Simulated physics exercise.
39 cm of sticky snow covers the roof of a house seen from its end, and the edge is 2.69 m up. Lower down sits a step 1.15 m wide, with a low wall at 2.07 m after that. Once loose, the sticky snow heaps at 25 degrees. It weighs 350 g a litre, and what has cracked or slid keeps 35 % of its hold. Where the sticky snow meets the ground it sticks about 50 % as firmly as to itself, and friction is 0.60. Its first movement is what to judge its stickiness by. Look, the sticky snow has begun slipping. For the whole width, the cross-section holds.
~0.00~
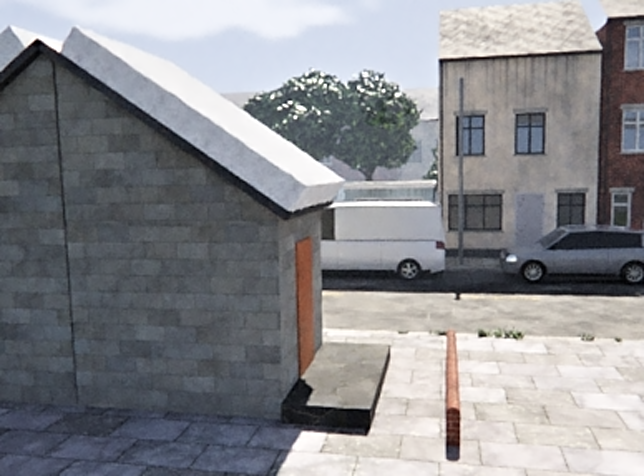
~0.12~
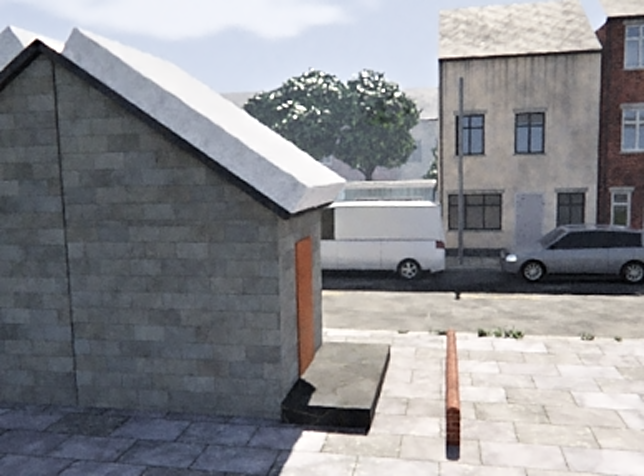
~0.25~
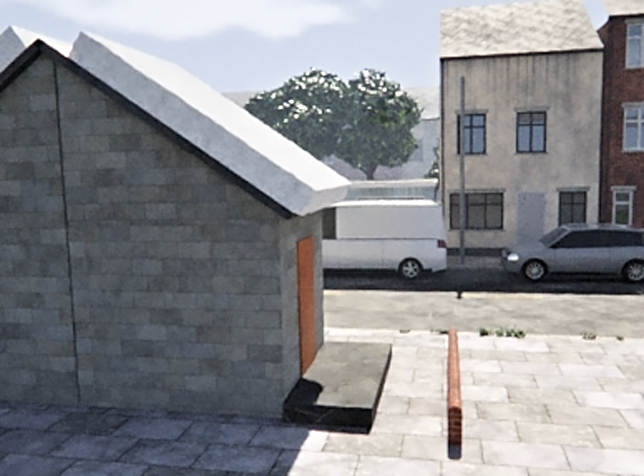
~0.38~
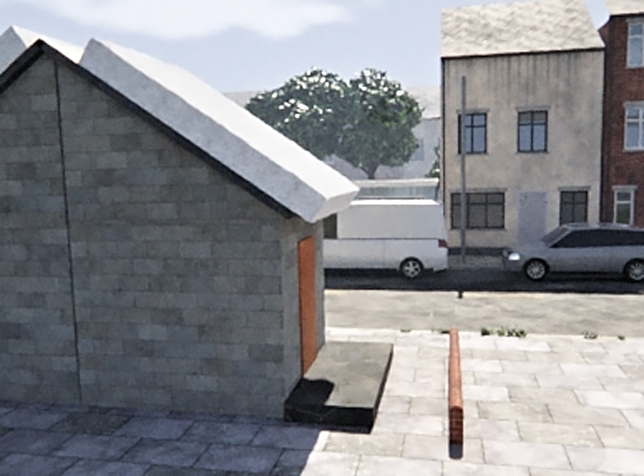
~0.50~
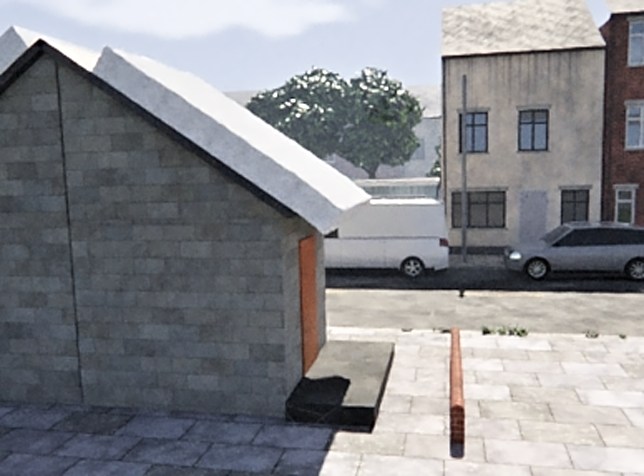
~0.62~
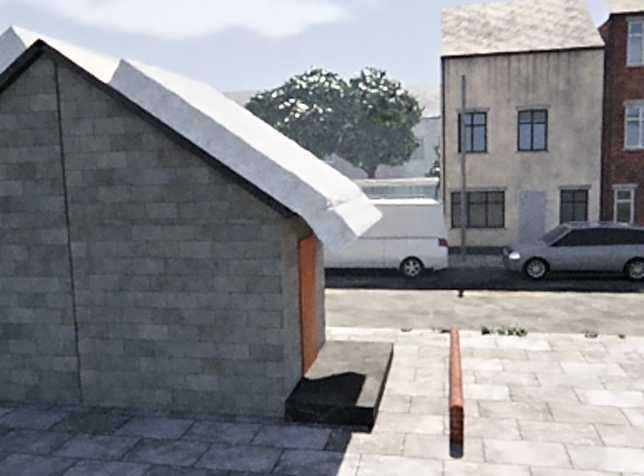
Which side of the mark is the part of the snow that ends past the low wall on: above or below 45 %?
It is above.
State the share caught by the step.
Estimate: Around 2 %.
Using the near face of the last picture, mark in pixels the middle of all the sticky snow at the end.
The spot is somewhere around (504, 417).
After 1.06 s, 61 % is still on the roof and 0 % is past the low wall.
After 1.57 s, none is still on the roof and 20 % is past the low wall.
After 2.09 s, none is still on the roof and 53 % is past the low wall.
After 2.60 s, none is still on the roof and 53 % is past the low wall.
After 2.90 s, none is still on the roof and 53 % is past the low wall.
